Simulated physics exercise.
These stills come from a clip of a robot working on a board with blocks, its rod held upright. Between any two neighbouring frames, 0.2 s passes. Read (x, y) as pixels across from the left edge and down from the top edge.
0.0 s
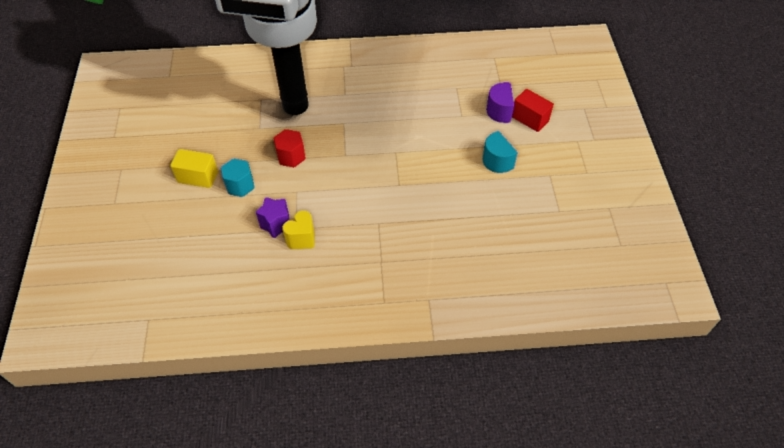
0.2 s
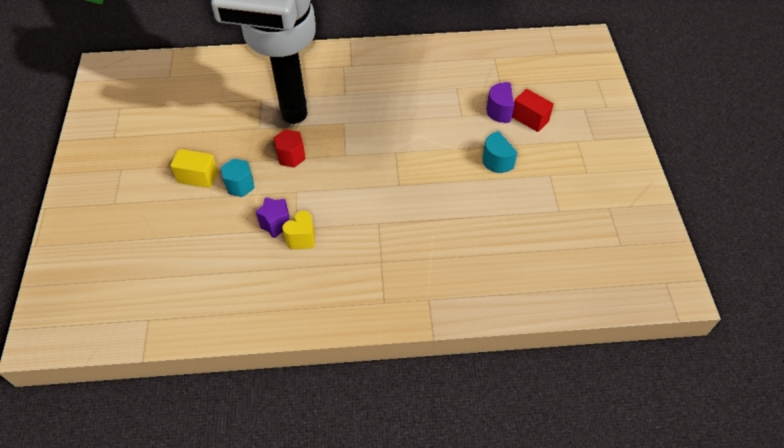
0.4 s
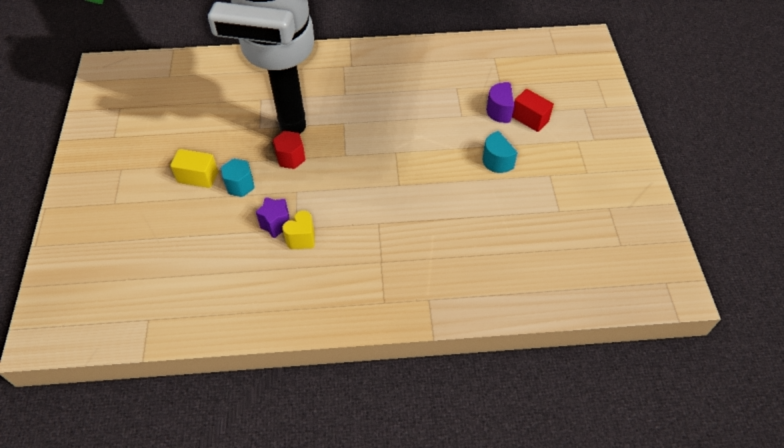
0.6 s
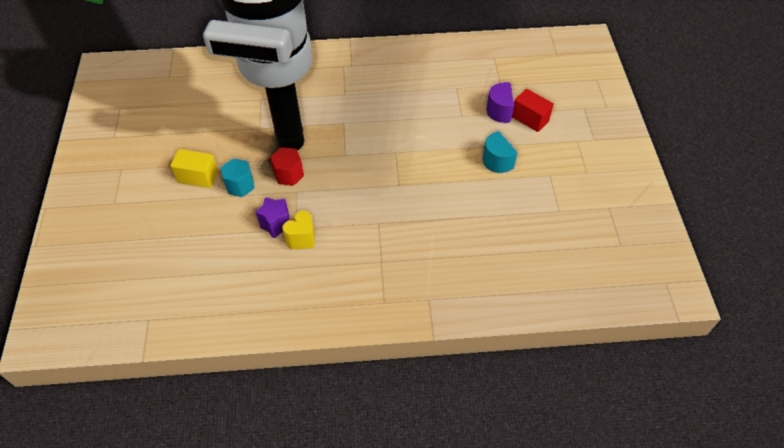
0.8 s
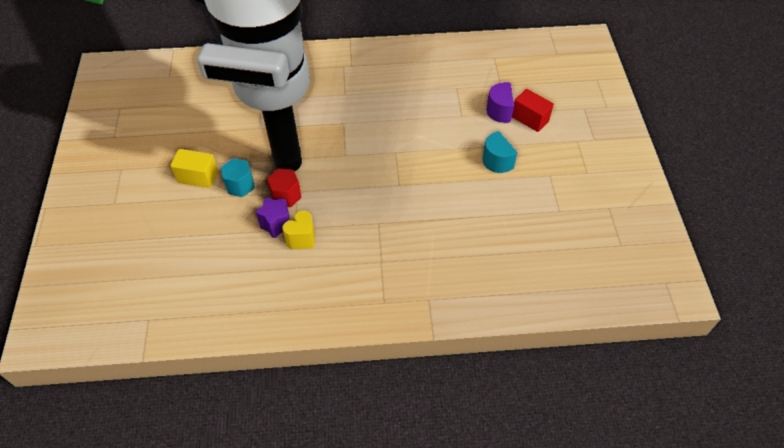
On a wooden board, a robot arm's black rod moves down to a red block and pushes it toward a purple star.
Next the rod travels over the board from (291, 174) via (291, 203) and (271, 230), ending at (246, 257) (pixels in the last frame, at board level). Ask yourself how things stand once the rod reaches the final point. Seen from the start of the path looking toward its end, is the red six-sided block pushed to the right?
No, that is not how it ends up.
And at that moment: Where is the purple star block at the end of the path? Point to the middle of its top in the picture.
At pixel (240, 286).
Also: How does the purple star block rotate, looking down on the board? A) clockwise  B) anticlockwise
A: Clockwise.
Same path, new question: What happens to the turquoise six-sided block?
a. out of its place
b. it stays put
Answer: B.
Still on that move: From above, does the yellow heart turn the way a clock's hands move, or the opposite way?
Counterclockwise rotation.
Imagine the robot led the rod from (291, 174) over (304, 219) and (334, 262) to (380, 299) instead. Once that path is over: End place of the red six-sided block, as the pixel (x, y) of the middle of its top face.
The centre of its top face lies at (281, 231).
What follows on the original path. One third of the way, rod at (289, 193); purple star block at (264, 231), turned 20° clockwise; red six-sided block at (280, 210).
Two thirds of the way, rod at (267, 221); purple star block at (248, 264), turned 20° clockwise; red six-sided block at (263, 241), turned 15° anticlockwise; yellow heart at (300, 228), turned 20° anticlockwise.
At the end, rod at (243, 248); turquoise six-sided block in place; purple star block at (240, 286), turned 20° clockwise; red six-sided block at (258, 262), turned 45° anticlockwise; yellow heart at (300, 228), turned 20° anticlockwise.
